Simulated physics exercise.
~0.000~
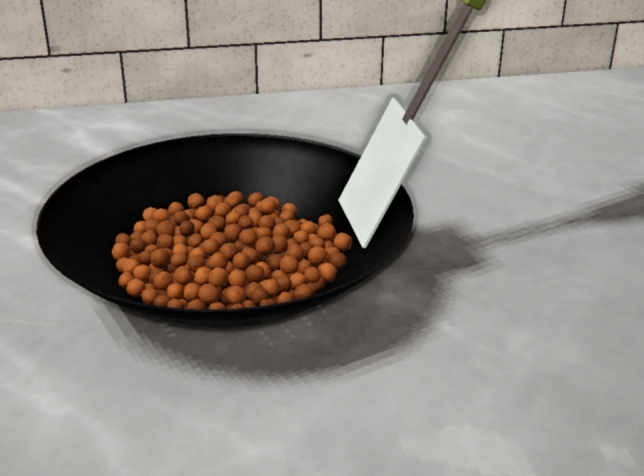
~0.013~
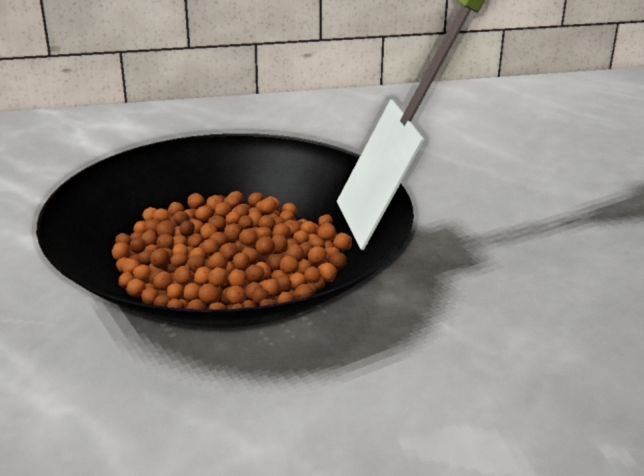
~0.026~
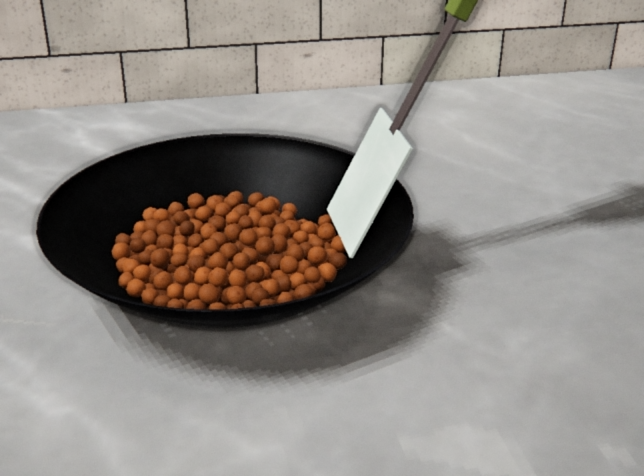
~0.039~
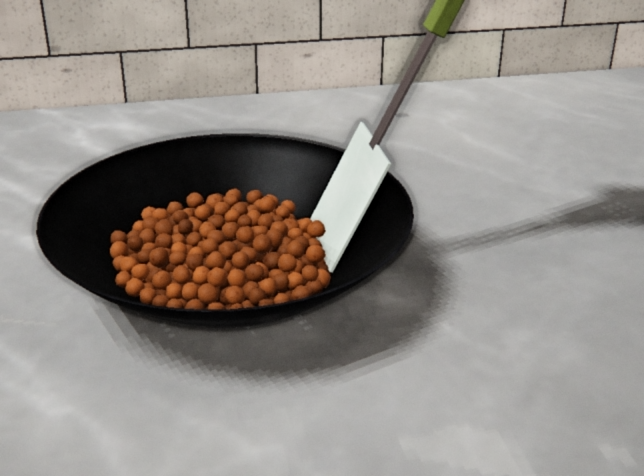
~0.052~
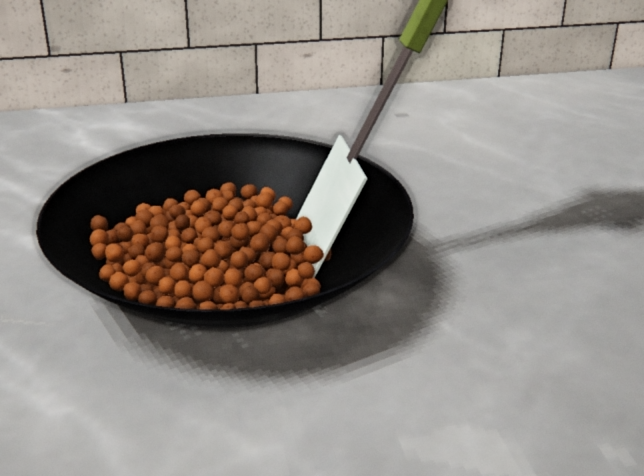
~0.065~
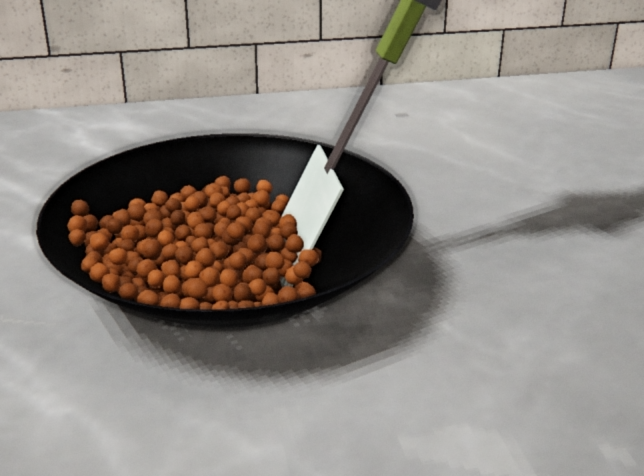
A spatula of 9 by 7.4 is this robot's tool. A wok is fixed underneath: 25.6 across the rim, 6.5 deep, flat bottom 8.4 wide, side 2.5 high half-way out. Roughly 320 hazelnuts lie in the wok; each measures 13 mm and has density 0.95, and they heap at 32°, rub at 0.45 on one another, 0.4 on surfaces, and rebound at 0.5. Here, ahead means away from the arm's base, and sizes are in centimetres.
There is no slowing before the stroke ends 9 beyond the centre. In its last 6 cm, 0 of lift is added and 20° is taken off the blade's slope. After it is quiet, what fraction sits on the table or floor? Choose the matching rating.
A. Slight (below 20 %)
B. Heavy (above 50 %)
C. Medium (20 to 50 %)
Heavy (above 50 %).
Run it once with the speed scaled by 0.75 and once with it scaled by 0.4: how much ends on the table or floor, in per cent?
First try around 50 %, second try around 30 %.
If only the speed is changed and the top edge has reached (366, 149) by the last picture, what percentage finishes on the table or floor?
About 40 percent.
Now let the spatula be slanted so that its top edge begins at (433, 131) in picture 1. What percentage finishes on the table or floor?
Roughly 60 percent ends on the table or floor.
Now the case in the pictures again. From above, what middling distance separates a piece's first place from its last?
Somewhere around 26 centimetres, I'd say.
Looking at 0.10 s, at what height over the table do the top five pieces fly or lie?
Roughly 8 cm above the table.
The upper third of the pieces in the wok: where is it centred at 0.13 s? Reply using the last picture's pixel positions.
It is centred at about (125, 222).
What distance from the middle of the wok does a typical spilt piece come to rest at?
I'd say some 36 centimetres, give or take.
By 0.10 s, sloping 64°, highest piece 8 above the table; 317 in the wok, 3 on the blade or in flight.
By 0.13 s, sloping 59°, highest piece 10 above the table; 305 in the wok, 15 on the blade or in flight.
By 0.34 s, sloping 44°, highest piece 12 above the table; 129 in the wok, 76 on the table or floor, 115 on the blade or in flight.
By 1.39 s, sloping 44°, highest piece 6 above the table; 192 on the table or floor, 128 in the wok.
Final count, 192 on the table or floor, 128 in the wok. That is 60 % on the table or floor.
